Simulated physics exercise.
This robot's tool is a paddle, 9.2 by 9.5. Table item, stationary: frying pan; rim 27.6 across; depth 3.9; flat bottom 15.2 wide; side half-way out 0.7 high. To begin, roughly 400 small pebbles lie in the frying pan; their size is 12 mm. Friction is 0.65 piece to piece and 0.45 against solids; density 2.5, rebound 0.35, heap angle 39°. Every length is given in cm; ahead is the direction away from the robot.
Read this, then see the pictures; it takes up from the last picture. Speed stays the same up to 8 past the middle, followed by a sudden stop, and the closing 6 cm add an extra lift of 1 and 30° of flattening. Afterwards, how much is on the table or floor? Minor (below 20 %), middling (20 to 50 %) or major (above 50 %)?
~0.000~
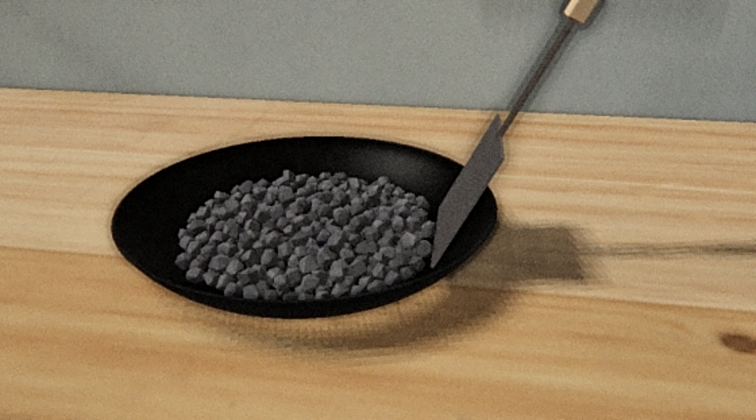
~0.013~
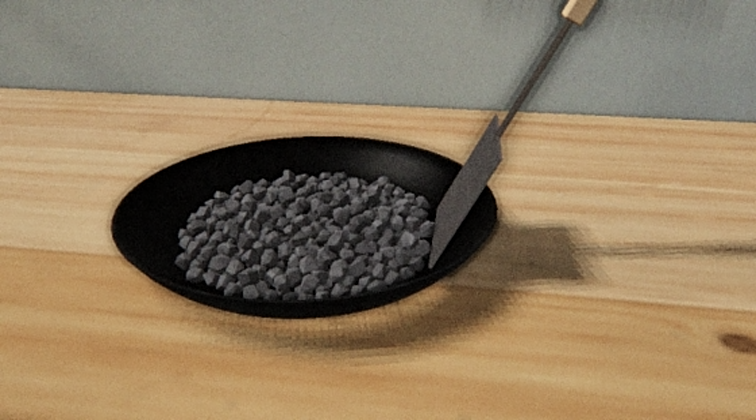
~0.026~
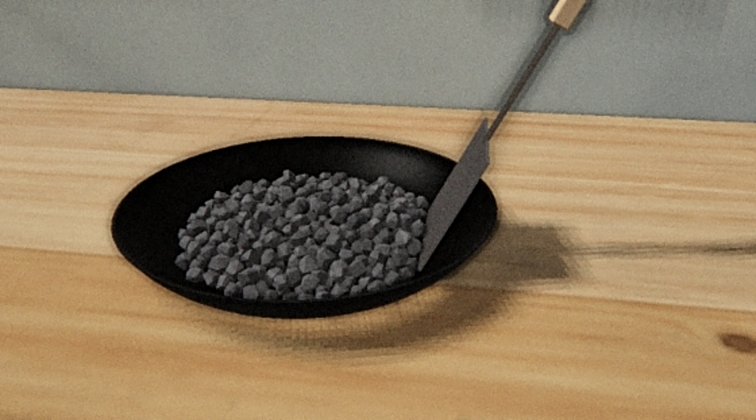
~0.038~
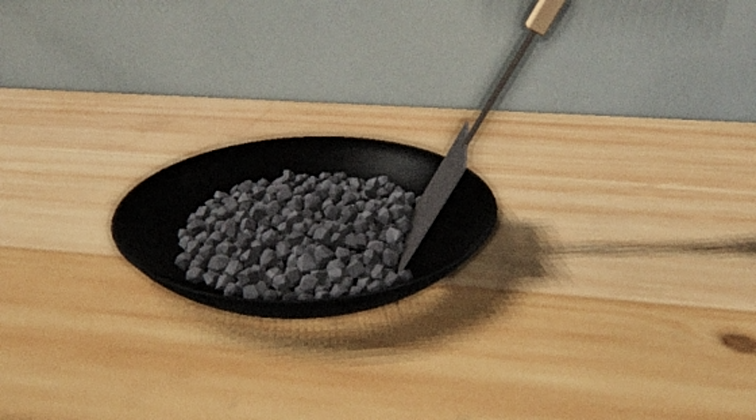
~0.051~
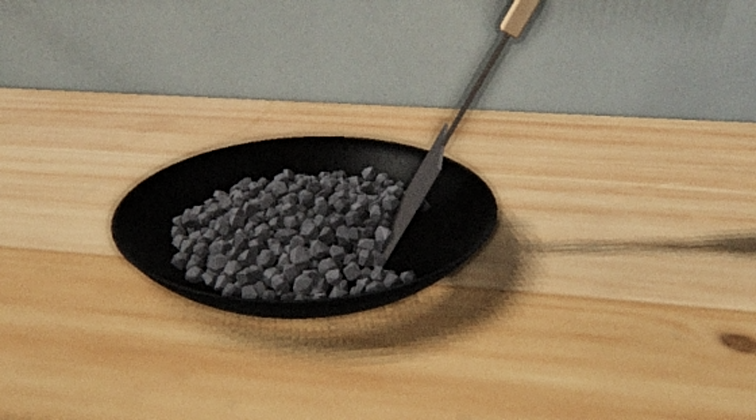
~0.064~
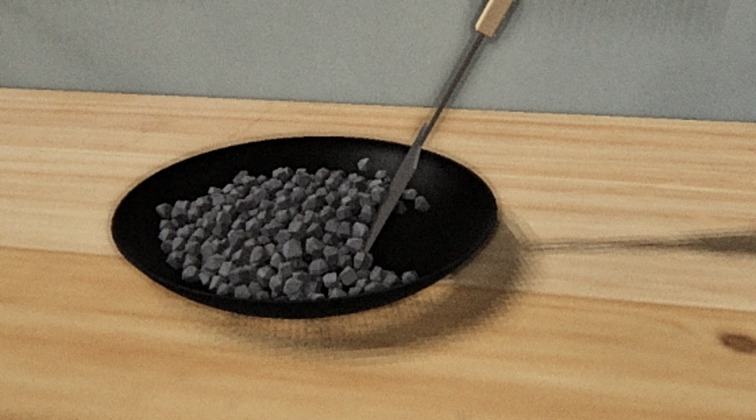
Middling.
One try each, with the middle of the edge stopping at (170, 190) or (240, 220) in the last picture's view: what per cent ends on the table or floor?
Some 55 and 10 per cent.
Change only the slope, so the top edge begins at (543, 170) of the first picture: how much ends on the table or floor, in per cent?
15 percent or so.
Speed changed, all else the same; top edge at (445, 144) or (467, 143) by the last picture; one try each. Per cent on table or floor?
Close to 25 per cent in the first try and close to 15 per cent in the second.
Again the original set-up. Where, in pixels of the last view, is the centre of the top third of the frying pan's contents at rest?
(183, 198).
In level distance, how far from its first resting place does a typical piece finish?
Some 11 centimetres.
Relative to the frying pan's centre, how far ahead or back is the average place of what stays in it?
Ahead of centre, near 5.5 centimetres.
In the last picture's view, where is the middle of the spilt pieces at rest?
At about (73, 219).
After 0.10 s, sloping 64°, highest piece 7 above the table; 403 in the frying pan.
After 0.13 s, sloping 56°, highest piece 8 above the table; 401 in the frying pan, 2 on the blade or in flight.
After 0.34 s, sloping 34°, highest piece 6 above the table; 295 in the frying pan, 101 on the table or floor, 7 on the blade or in flight.
After 1.39 s, sloping 34°, highest piece 5 above the table; 295 in the frying pan, 108 on the table or floor.
At rest, 295 in the frying pan, 108 on the table or floor. That is 27 % on the table or floor.
